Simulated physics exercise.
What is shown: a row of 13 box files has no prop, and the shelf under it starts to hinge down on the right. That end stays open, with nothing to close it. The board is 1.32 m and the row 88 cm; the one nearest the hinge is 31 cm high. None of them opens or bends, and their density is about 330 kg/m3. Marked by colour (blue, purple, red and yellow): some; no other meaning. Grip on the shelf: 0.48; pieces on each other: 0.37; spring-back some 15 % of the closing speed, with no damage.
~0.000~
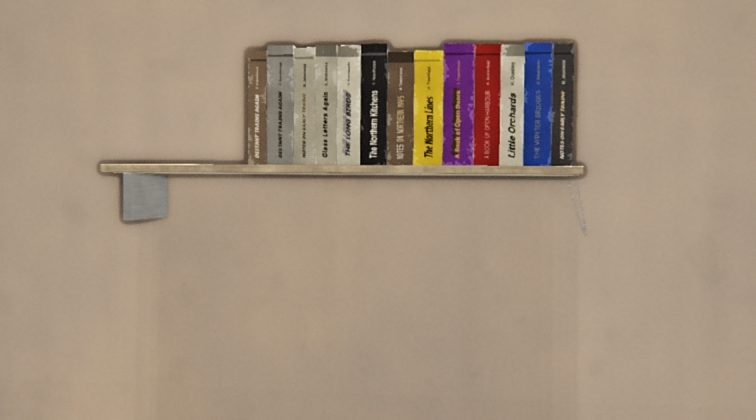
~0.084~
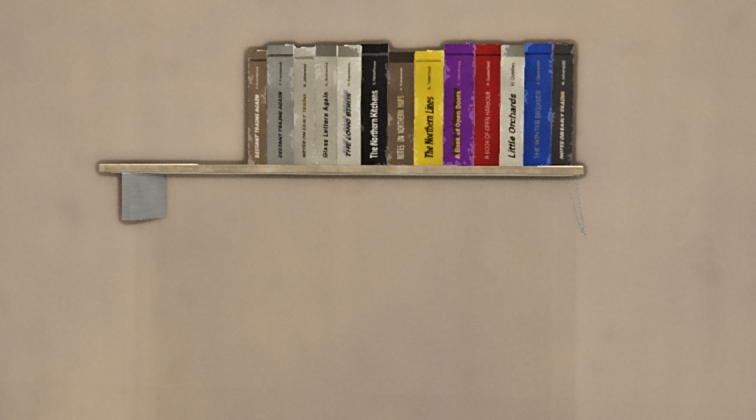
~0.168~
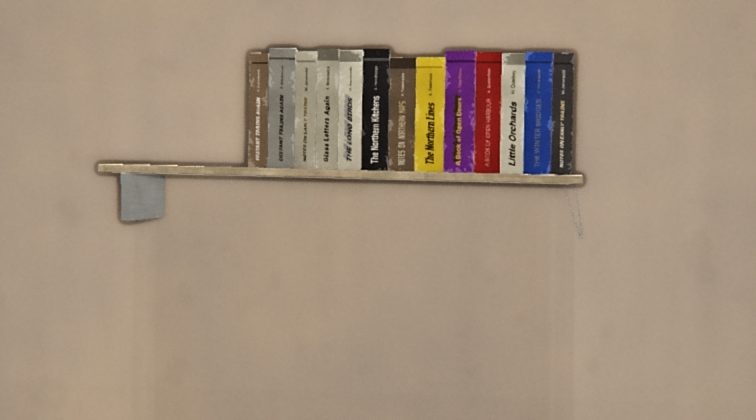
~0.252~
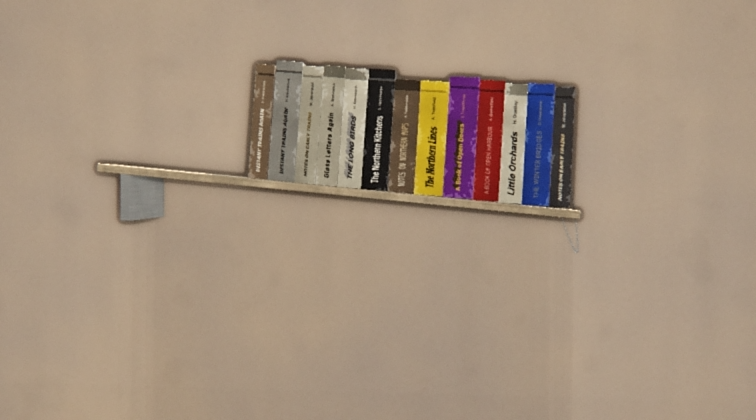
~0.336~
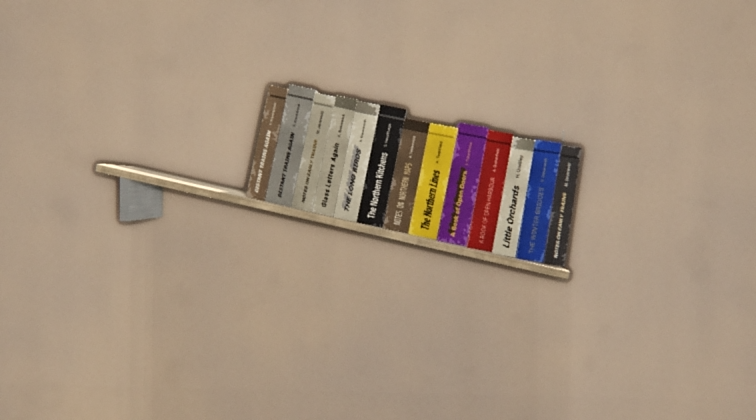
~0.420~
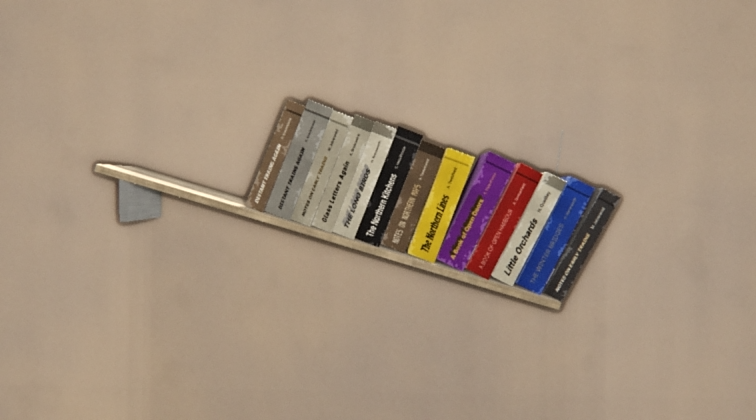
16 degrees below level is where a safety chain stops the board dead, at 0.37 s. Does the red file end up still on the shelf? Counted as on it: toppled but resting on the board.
No.
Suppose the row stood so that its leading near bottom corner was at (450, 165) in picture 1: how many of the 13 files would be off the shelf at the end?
Then 2.
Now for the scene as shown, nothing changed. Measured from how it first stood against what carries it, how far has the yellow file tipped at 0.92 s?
Measured against how it began, the tilt is near 60 degrees.
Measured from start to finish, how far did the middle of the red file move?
Net straight-line distance: Approx. 145 cm.
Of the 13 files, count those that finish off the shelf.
Exactly 5 of them.
After 0.52 s, none of the 13 files off the shelf, 13 disturbed; red file 37° from how it stood; blue file 39° from how it stood.
After 0.68 s, 1 of the 13 files off the shelf; red file 50° from how it stood; blue file on its side.
After 0.92 s, 4 of the 13 files off the shelf; red file upside down; purple file on its side.
After 1.24 s, 5 of the 13 files off the shelf; red file on its side; purple file upside down.
In the end (1.6 s), 5 of the 13 files off the shelf; red file on its side; purple file on its side; yellow file on its side.
